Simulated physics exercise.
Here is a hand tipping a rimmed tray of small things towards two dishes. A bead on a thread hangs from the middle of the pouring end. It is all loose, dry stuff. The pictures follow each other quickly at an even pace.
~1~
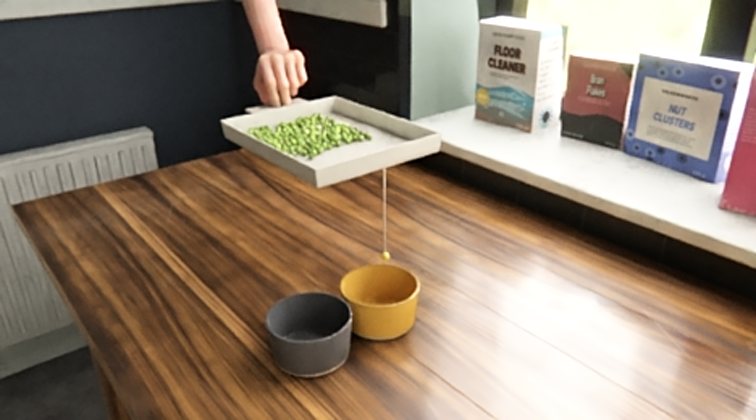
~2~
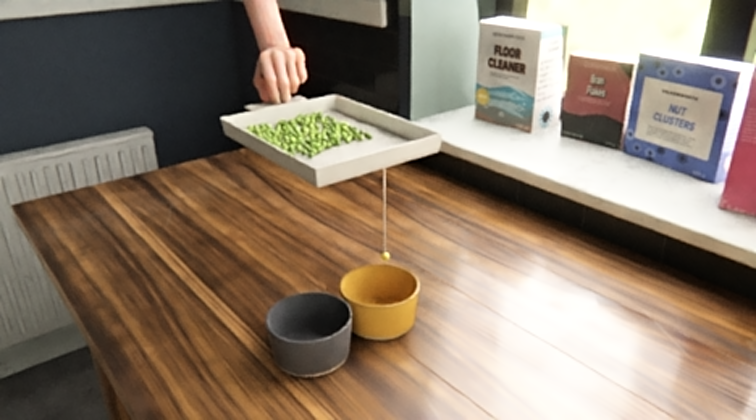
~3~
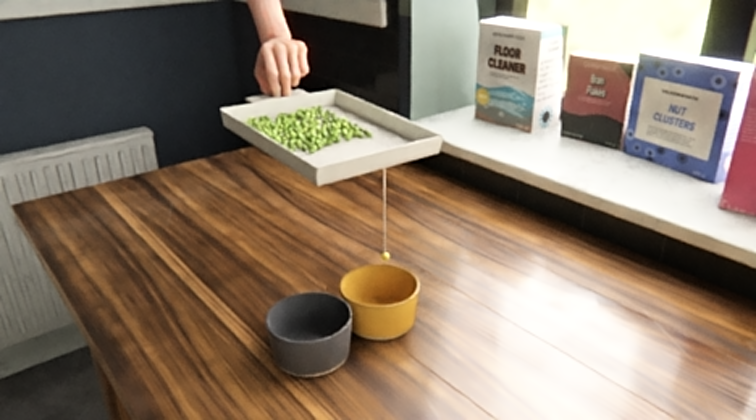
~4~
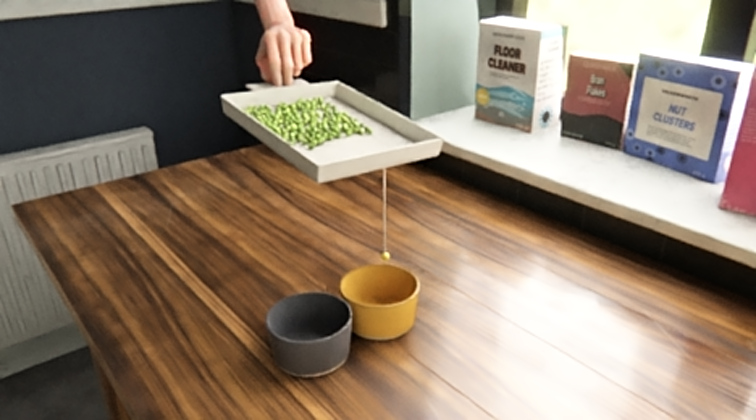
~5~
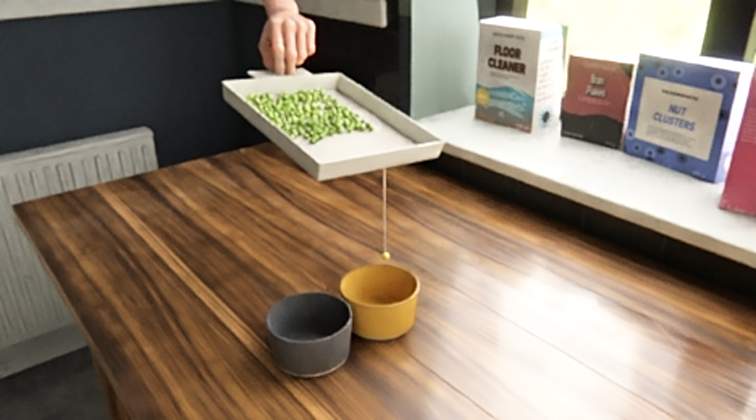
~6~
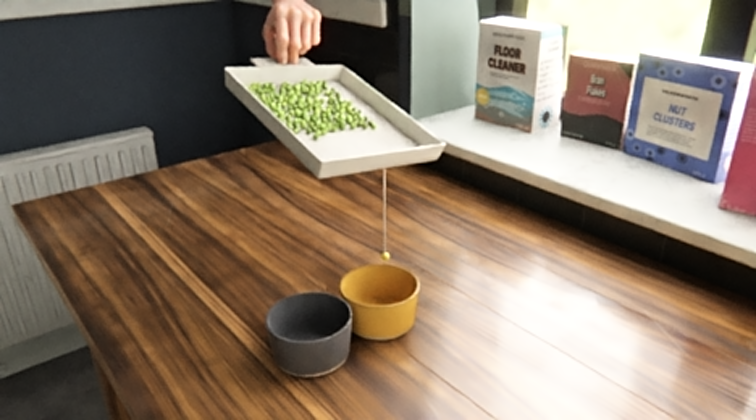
On a striped wooden table beside a windowsill lined with boxes, a grey dish and a mustard-yellow dish sit together beneath a pale tray of green peas held by a hand. The hand raises the back of the tray gradually, steepening its slope, while the peas stay bunched toward the handle.
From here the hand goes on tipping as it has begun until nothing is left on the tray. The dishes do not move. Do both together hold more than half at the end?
Caught overall: Less than half.
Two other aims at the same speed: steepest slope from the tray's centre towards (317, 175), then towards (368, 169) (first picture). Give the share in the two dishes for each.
Roughly 30 per cent, and 70 per cent.
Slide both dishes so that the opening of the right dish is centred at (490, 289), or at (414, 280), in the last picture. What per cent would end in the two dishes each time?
About 0 and 10 per cent.
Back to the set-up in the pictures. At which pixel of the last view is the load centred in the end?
Close to (456, 284).
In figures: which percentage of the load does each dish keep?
Left dish near 0 in a hundred; right dish near 0.
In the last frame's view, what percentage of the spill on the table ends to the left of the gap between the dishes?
Near 0 %.
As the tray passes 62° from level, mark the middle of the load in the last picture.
Close to (416, 156).
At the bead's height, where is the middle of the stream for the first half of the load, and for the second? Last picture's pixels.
Early half (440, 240), late half (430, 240).
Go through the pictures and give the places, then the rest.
Corners of the pouring end at (317, 168) and (439, 133), level; middle of the load at (299, 136), dried peas; left dish at (334, 351); right dish at (405, 316); bead on its thread at (385, 257), in the first frame.
Corners of the pouring end at (317, 167) and (439, 134), level; middle of the load at (299, 134), in the second frame.
Corners of the pouring end at (318, 166) and (440, 135), tipped barely, lowest at the right corner; middle of the load at (299, 129), in the third frame.
Corners of the pouring end at (319, 164) and (441, 138), tipped a little, lowest at the right corner; middle of the load at (299, 121), in the fourth frame.
Corners of the pouring end at (321, 162) and (442, 140), tipped a little, lowest at the right corner; middle of the load at (300, 113), in the fifth frame.
Corners of the pouring end at (323, 160) and (442, 143), tipped clearly, lowest at the right corner; middle of the load at (303, 106); left dish at (334, 351); right dish at (405, 316), in the sixth frame.
Soon after the last picture, tray tipped steeply; most on the tray; a stray few outside both; a small part in the air.
A little later, tray tipped past a quarter turn; about two thirds on the tray; about a quarter outside both; a small part in the air.
Later still, tray tipped past a quarter turn; a stray few in the right dish; nearly all outside both.
At rest, tray tipped past a quarter turn; none in the left dish; a stray few in the right dish; nearly all outside both.
